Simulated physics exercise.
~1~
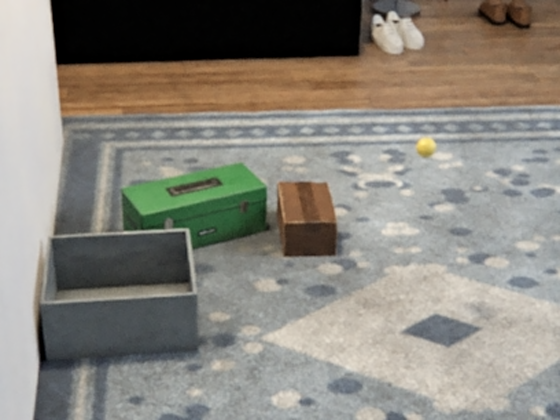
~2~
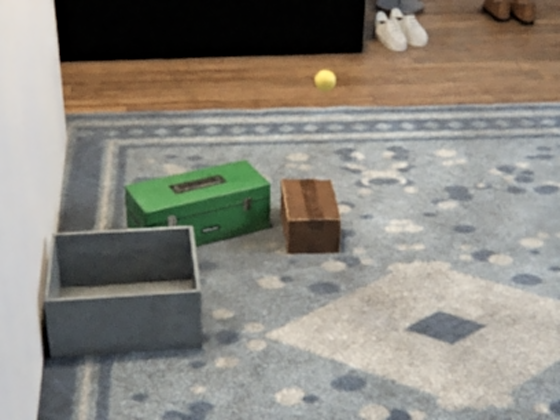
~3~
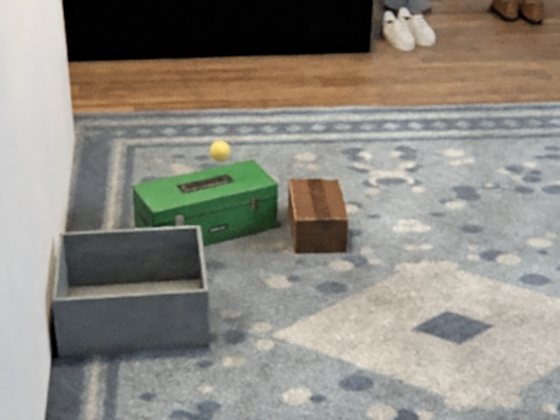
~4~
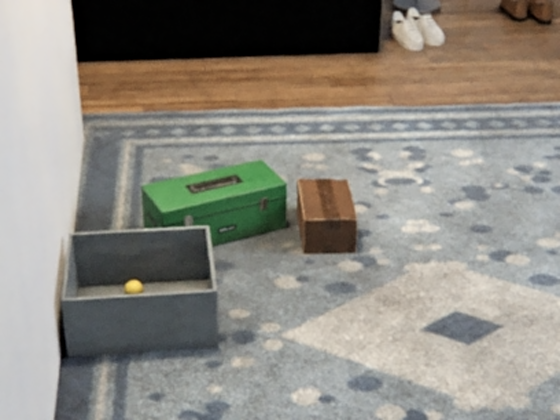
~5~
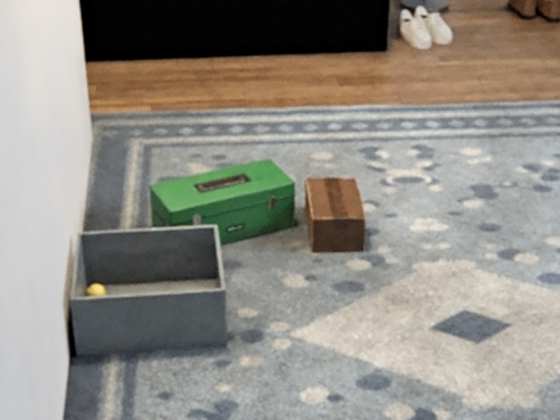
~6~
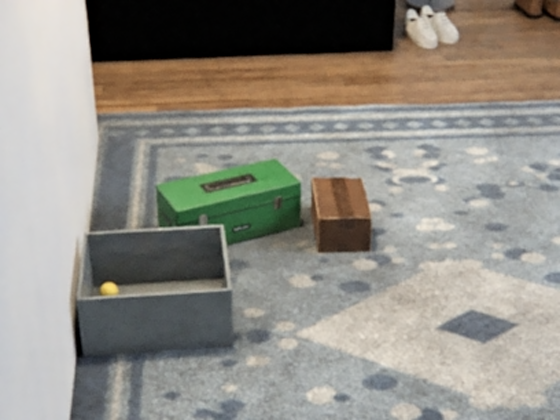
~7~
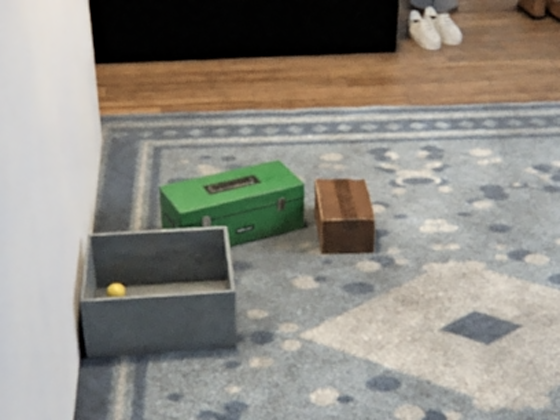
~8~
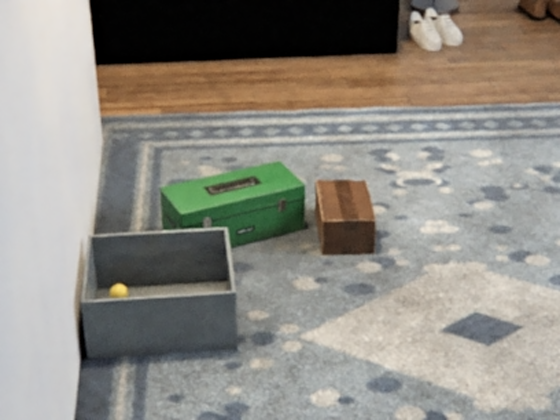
In a room with a wooden floor and a patterned blue-grey rug, an open grey box sits against the wall at the left, near a green toolbox and a brown parcel. A small yellow lemon is already in the air above the rug, to the right of them. It rises toward the left, then arcs down past the toolbox and drops into the open box. Inside, it travels on to the left side and then shifts slightly back to the right. The lemon ends up resting inside the box, with the toolbox and parcel undisturbed.
